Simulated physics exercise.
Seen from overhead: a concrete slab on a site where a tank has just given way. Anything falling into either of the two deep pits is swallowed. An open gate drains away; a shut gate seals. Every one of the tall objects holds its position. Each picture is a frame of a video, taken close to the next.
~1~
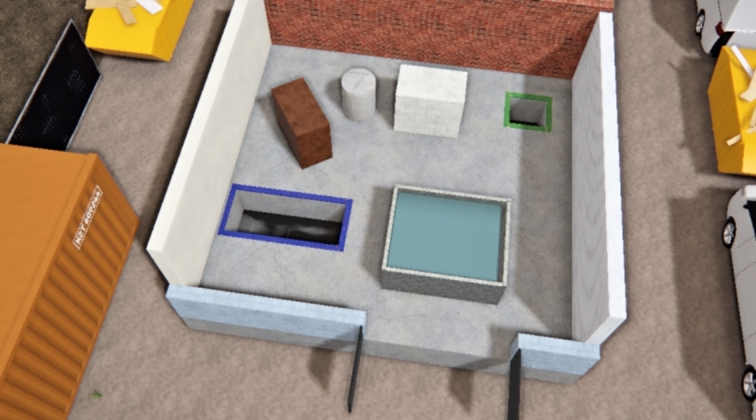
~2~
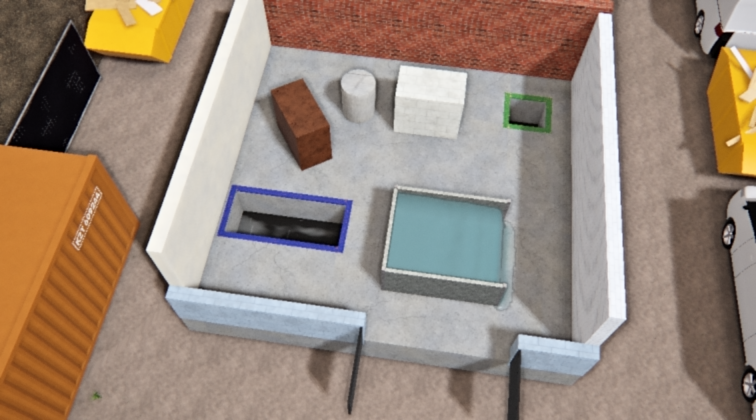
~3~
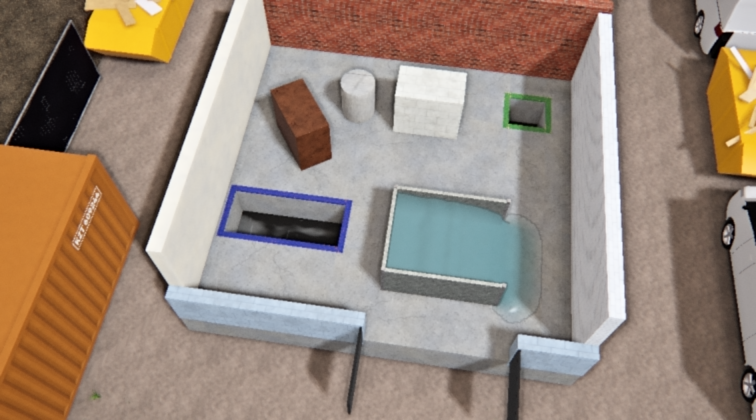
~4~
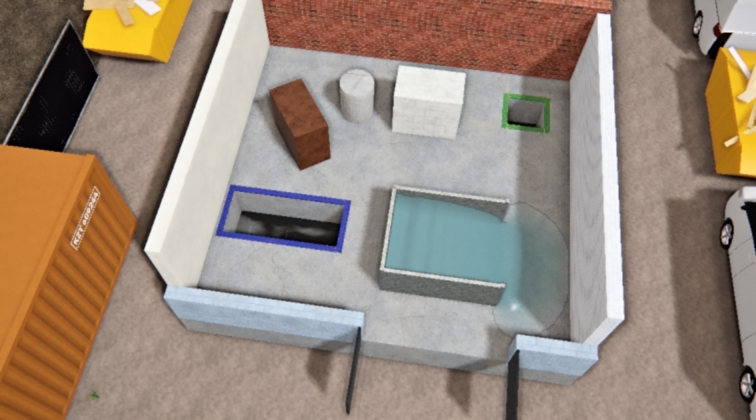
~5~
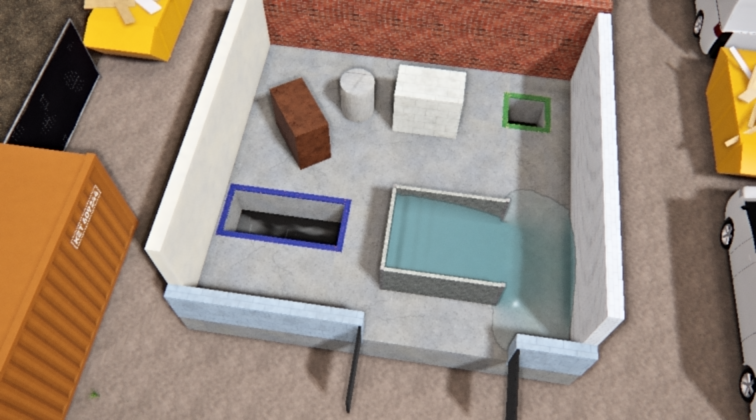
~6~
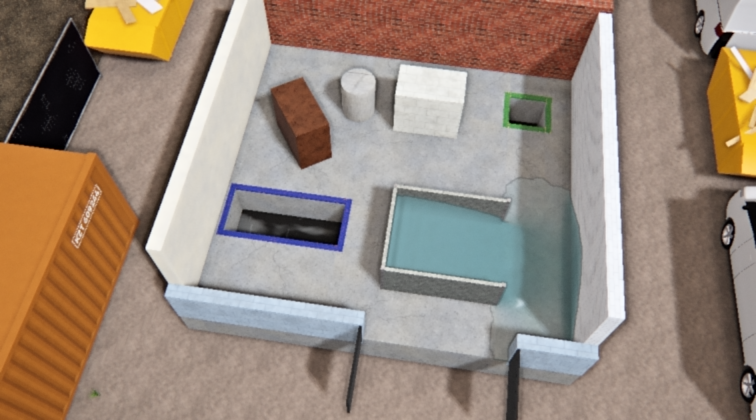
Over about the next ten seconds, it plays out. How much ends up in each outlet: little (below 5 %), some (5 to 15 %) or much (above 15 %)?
Outlet by outlet: Gate - much, blue pit - some, green pit - much.
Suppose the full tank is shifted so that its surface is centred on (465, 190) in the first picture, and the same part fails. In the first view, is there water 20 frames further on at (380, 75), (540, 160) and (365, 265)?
Looking at all three, I'd call them swamped, swamped, swamped.
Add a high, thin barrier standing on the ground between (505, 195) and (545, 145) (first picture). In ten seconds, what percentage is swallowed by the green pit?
The green pit takes 12 parts in a hundred.
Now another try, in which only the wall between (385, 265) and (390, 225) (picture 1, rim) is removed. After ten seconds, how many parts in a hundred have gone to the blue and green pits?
Lab note - share by pit: Blue 65 %, green 0 %.
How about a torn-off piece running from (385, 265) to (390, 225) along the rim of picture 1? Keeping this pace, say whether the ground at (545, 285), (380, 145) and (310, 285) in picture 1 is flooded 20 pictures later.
One after the other: Free of water, not flooded, flooded.
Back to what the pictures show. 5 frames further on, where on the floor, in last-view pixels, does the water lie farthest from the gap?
The farthest wet point should be near (569, 121).
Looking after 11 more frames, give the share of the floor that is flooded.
Close to 30 in a hundred, I think.
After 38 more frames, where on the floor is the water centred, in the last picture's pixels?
The water's centre sits above (442, 203).
A moment on, water covers 15 % of the floor; the gate 0 %, the blue pit 0 %, the green pit 0 %.
Next, water covers 30 % of the floor; the gate 1 %, the blue pit 0 %, the green pit 3 %.
Then, water covers 50 % of the floor; the gate 6 %, the blue pit 0 %, the green pit 10 %.
Later, water covers 70 % of the floor; the gate 14 %, the blue pit 4 %, the green pit 18 %.
In the end, water covers 85 % of the floor; the gate 18 %, the blue pit 10 %, the green pit 24 %.
